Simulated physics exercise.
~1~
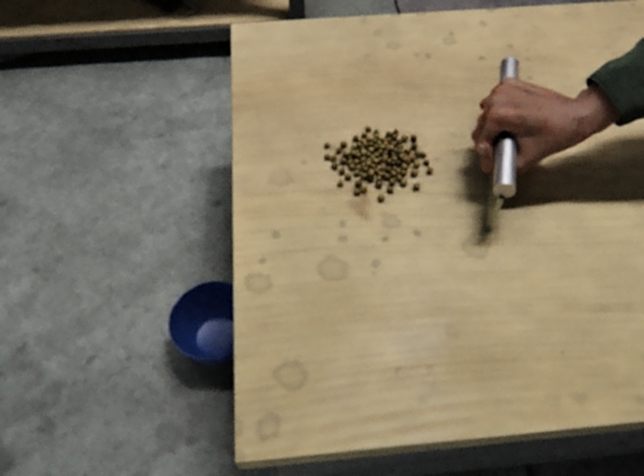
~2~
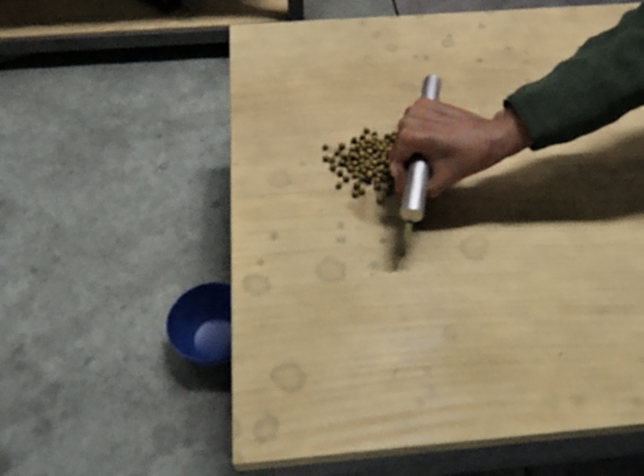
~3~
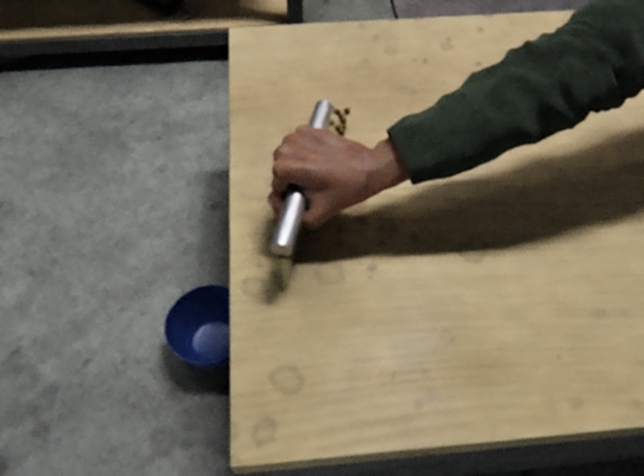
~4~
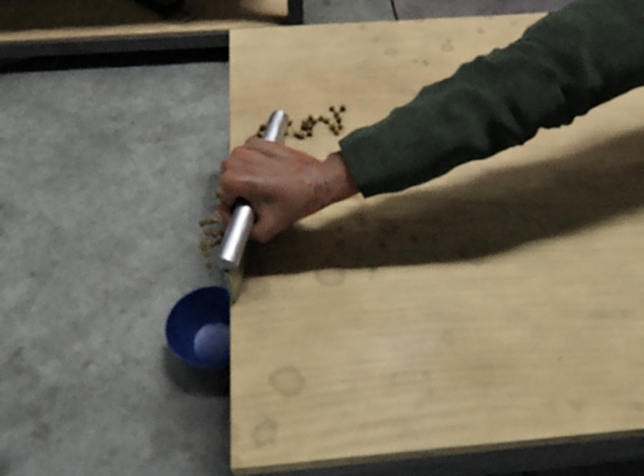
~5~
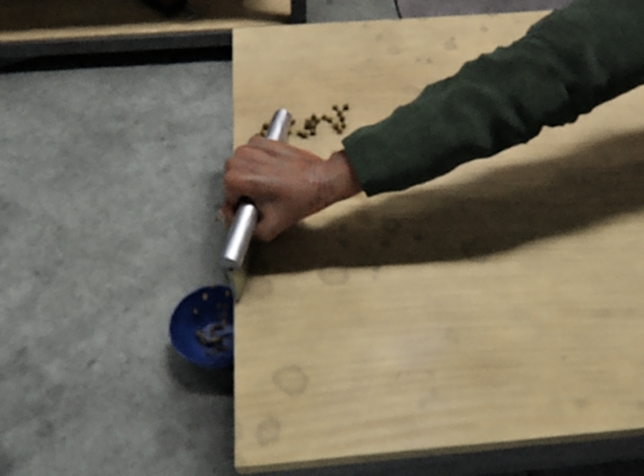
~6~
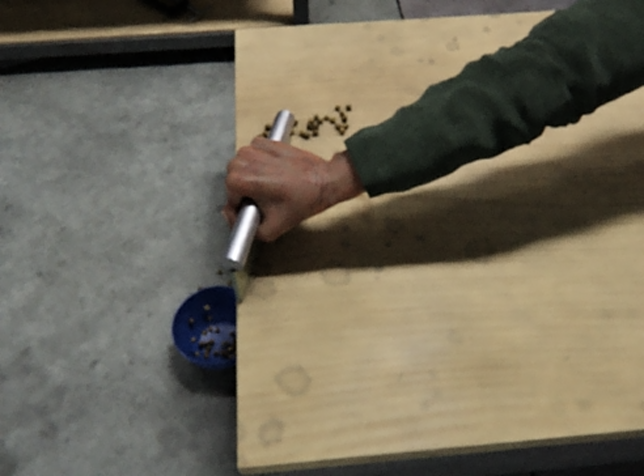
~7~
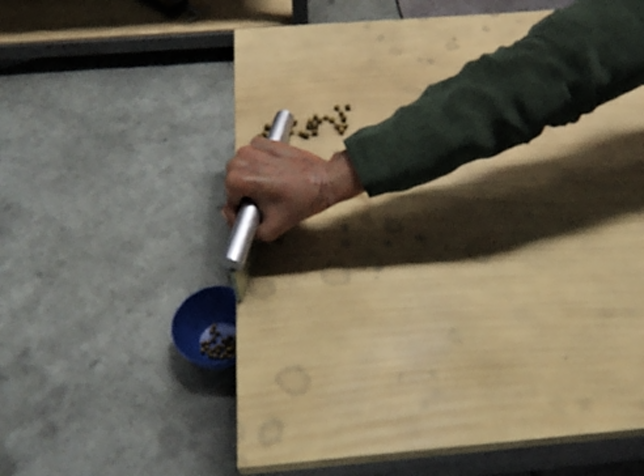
The clip shows a hand in a dark green sleeve sweeping a silver-handled scraper leftward across a wooden board, pushing small round pieces over its edge. Some land in a blue bowl below, while a scattered group remains on the board beside the scraper, which stops at the edge.
